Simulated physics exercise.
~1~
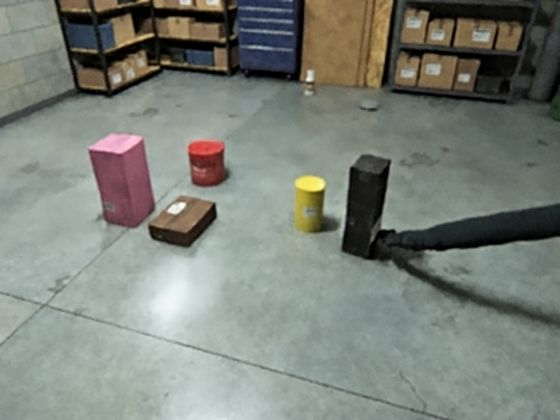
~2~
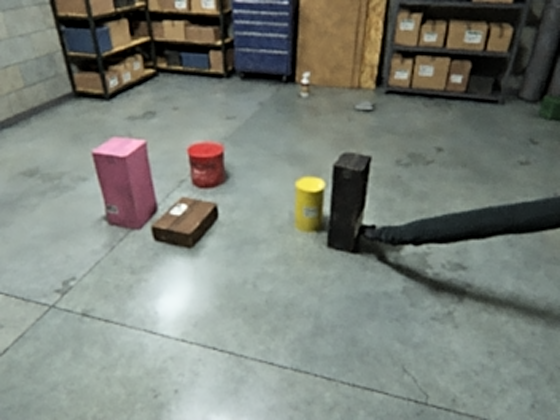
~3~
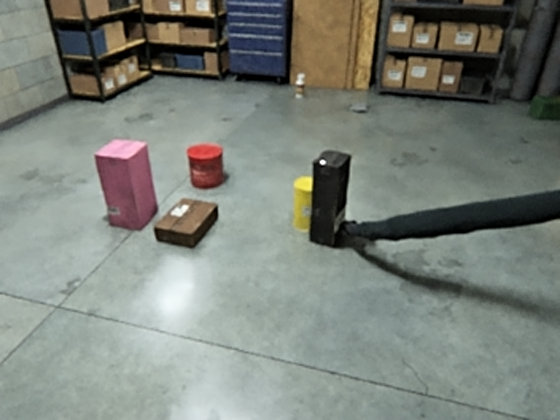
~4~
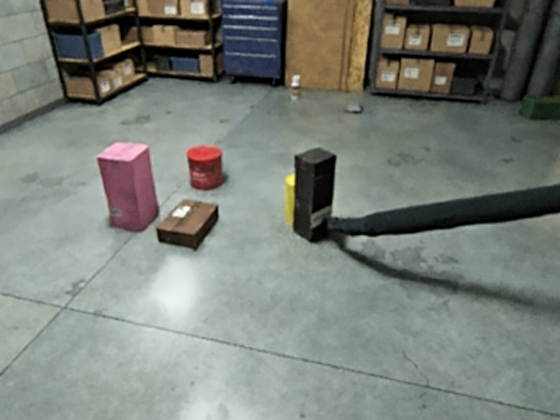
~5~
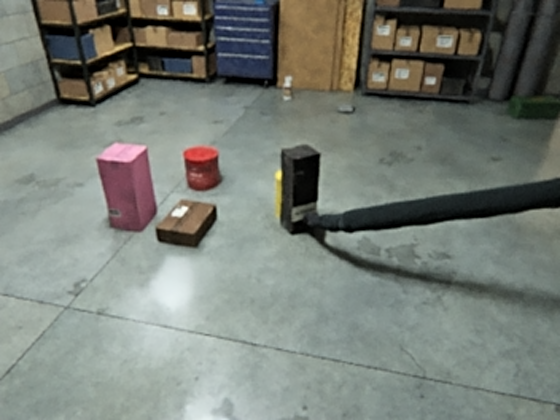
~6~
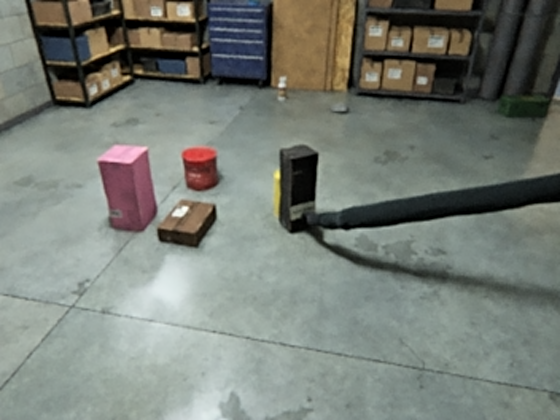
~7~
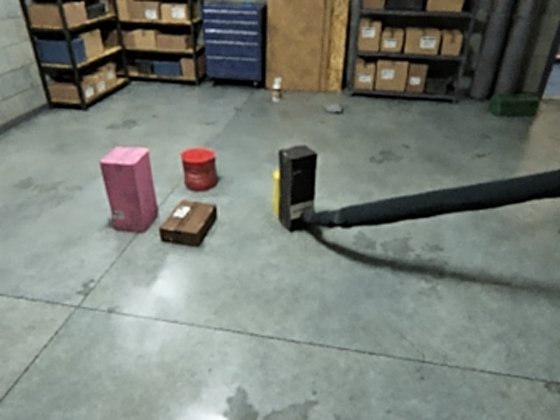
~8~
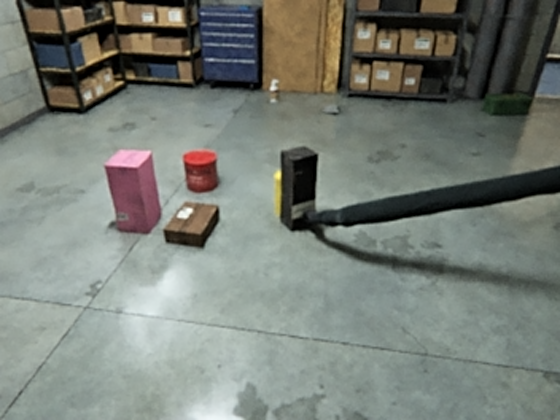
On a concrete workshop floor with a pink box, red pail and brown parcel standing undisturbed, a dark pointing arm slides an upright black box left toward a yellow canister, which ends up mostly hidden behind it; the arm then stops, with both still upright.
